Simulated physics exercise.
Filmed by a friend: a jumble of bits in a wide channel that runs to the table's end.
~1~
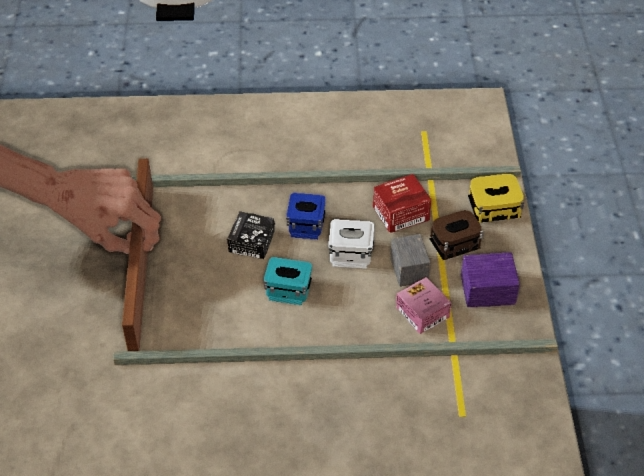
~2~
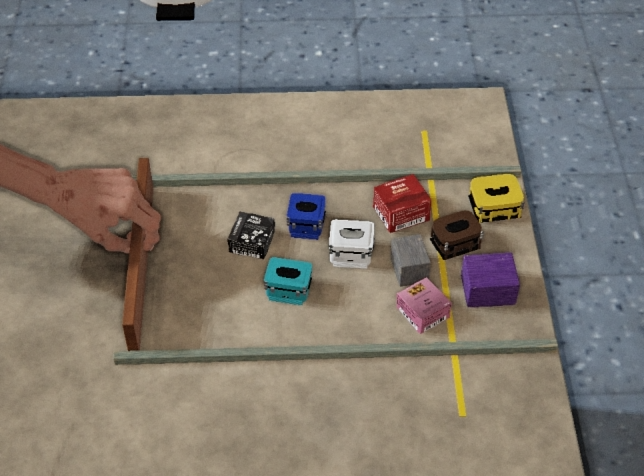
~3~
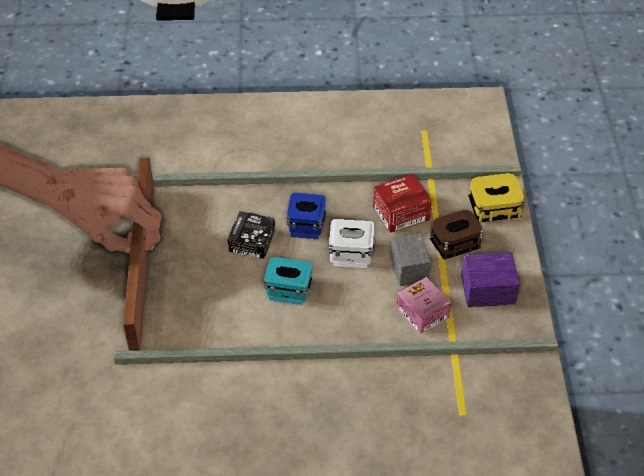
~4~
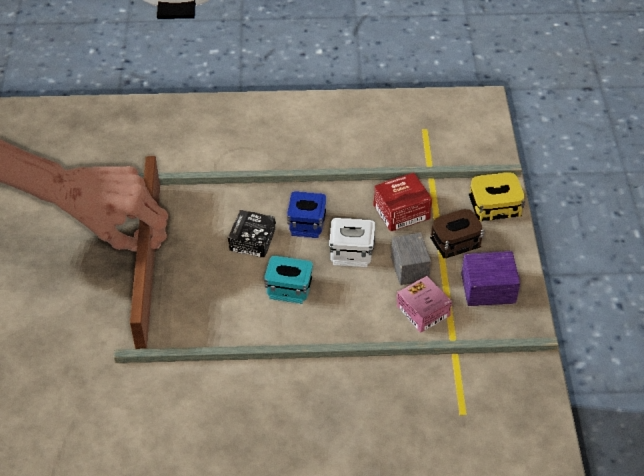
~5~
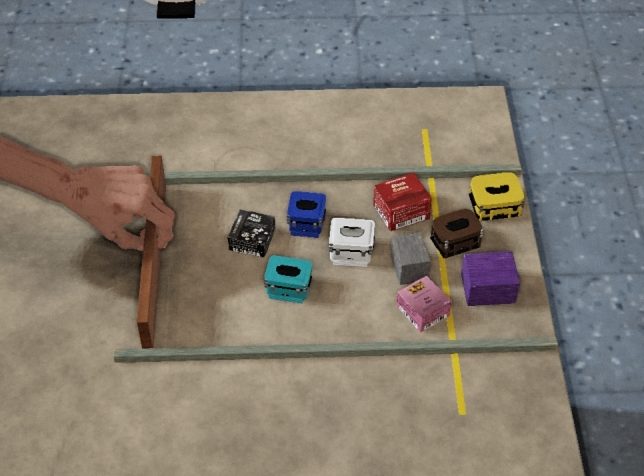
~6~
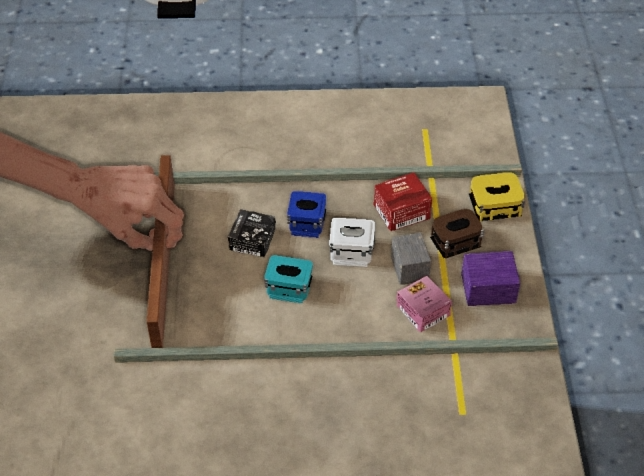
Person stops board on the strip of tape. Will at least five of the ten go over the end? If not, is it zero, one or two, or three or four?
You'd see one or two of the bits go off the end there.
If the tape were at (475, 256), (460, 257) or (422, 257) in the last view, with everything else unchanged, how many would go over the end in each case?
You'd get 4, then 3, then 1.
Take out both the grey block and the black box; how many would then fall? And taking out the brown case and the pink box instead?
First 1, then 1.
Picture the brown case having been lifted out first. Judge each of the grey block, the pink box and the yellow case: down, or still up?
Grey block - safe, pink box - safe, yellow case - gone.
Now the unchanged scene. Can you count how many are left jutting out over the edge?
The overhang total is 2.
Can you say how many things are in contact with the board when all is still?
At rest, 4 are in contact.
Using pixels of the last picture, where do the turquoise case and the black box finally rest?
In order, first (467, 275), then (456, 210).
Soon after, none off yet; yellow case at rest near (496, 197); purple block at rest near (490, 278); brown case at rest near (457, 233).
After that, none off yet; yellow case displaced about its own width near (537, 196); purple block displaced a little near (505, 281); brown case displaced a little near (472, 228).
In the end, the number that fall off is one or two; gone, yellow case.
